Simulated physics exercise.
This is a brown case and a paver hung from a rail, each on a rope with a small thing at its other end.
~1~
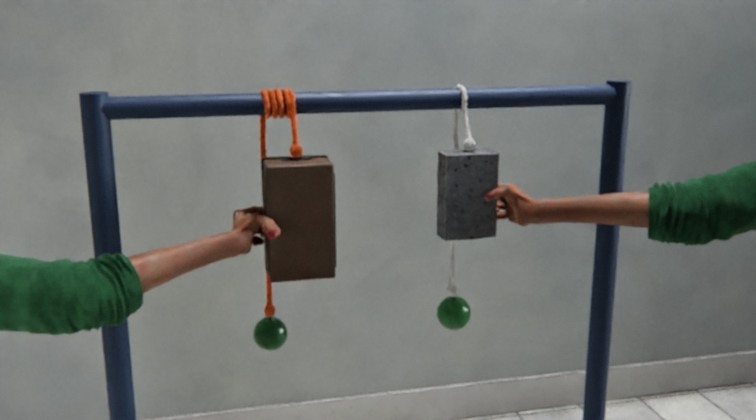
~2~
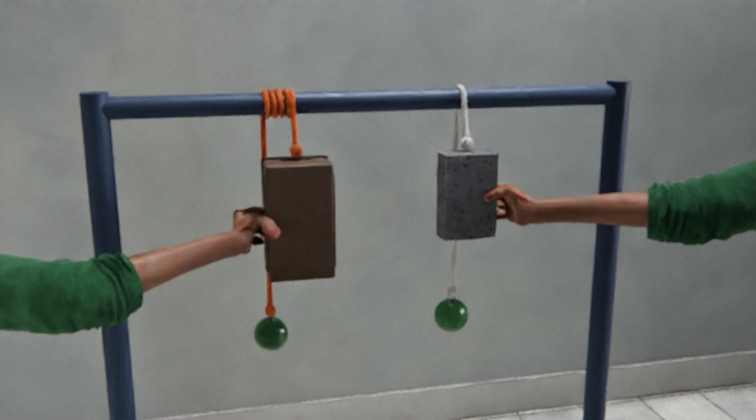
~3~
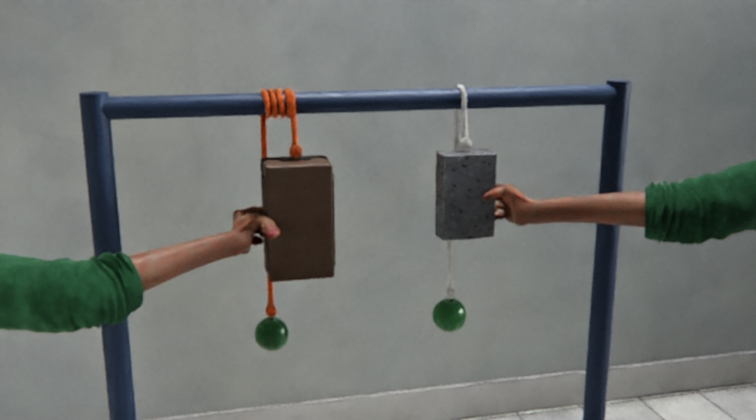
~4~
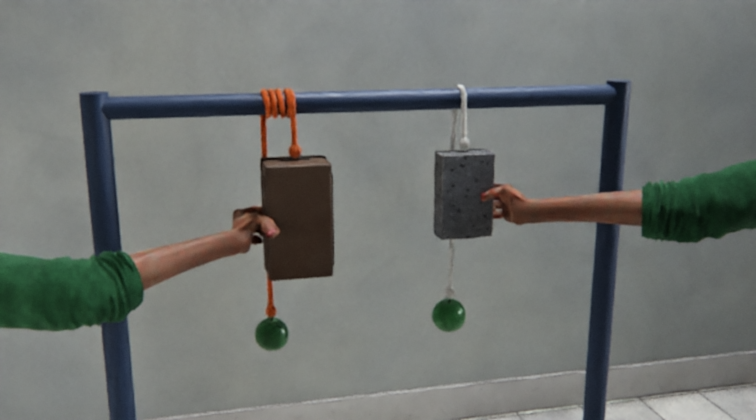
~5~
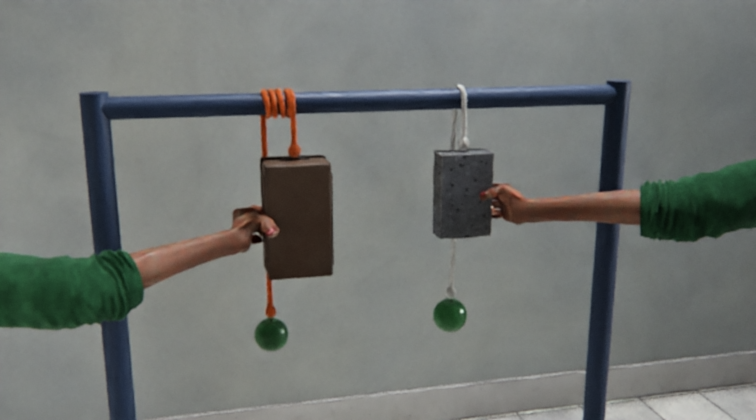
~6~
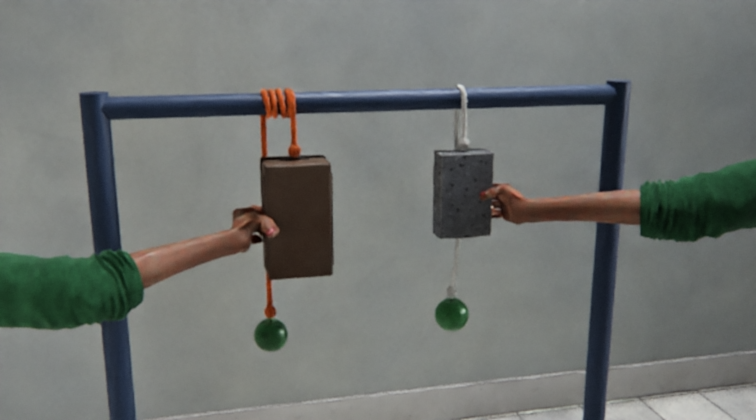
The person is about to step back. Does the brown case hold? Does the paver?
In the end the brown case keeps its height, the paver runs down to the floor.
Then, 0.38 s on from there, brown case off the floor near (296, 194); paver dropping near (459, 338).
Then, 0.78 s on from there, brown case off the floor near (296, 206); paver on the floor.
In the end, brown case off the floor near (295, 204); paver on the floor. The brown case stays hanging and the paver drops.
